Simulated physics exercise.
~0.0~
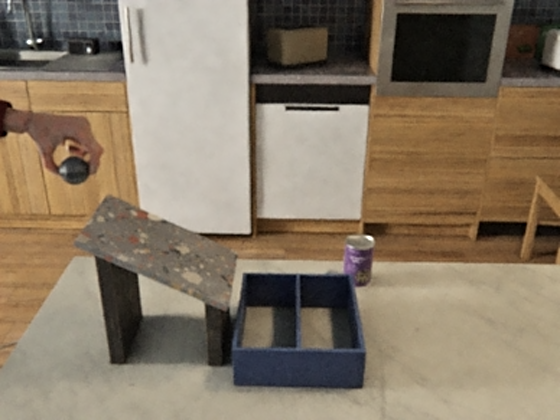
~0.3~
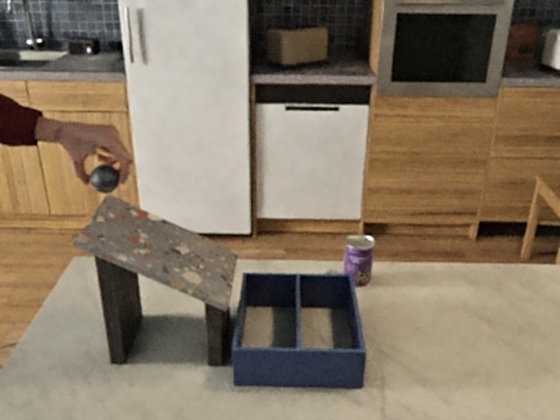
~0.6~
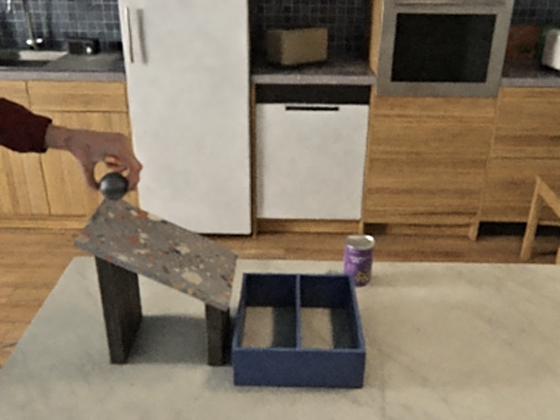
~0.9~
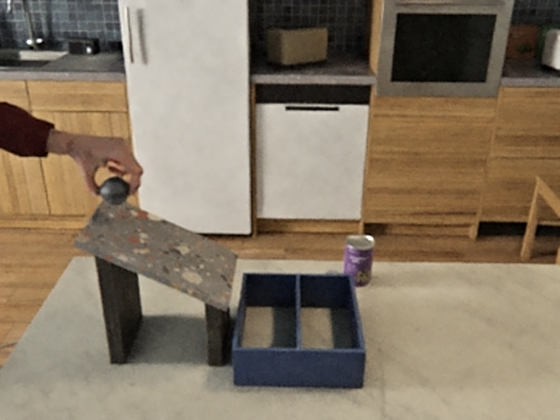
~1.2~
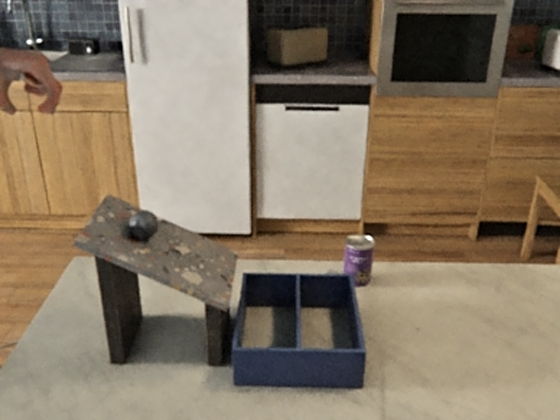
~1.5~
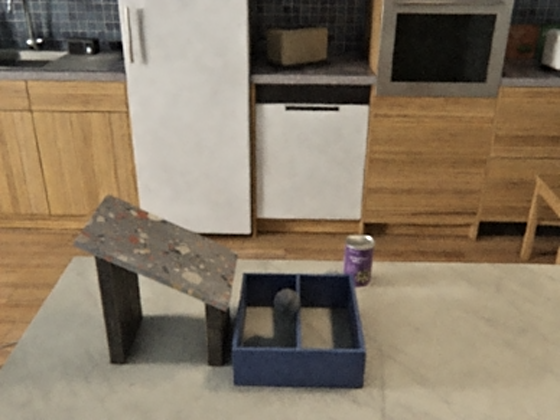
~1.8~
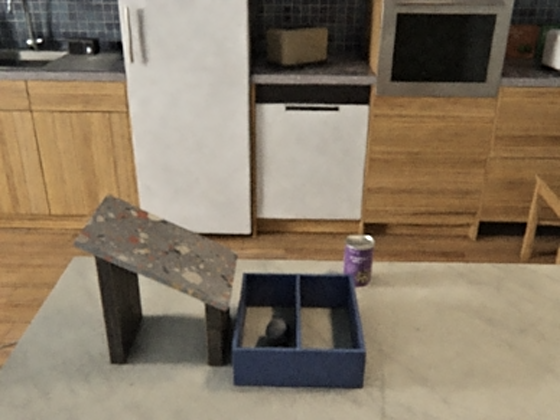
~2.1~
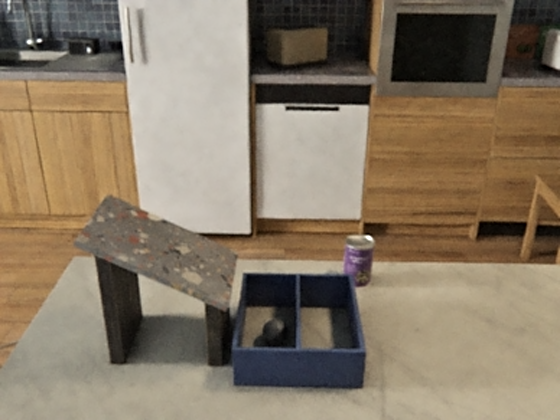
To begin with, a hand holds a grey ball above the left side of a speckled ramp, with a blue two-bay tray at the ramp's lower end and a purple tin standing behind it. The hand moves right and lowers the ball close to the top of the slope, where it pauses. It then lets go and draws back to the left as the ball heads down the board. The ball leaves the ramp and drops into the tray, appearing near the divider. It settles in the nearer bay, while the tin stays in place.
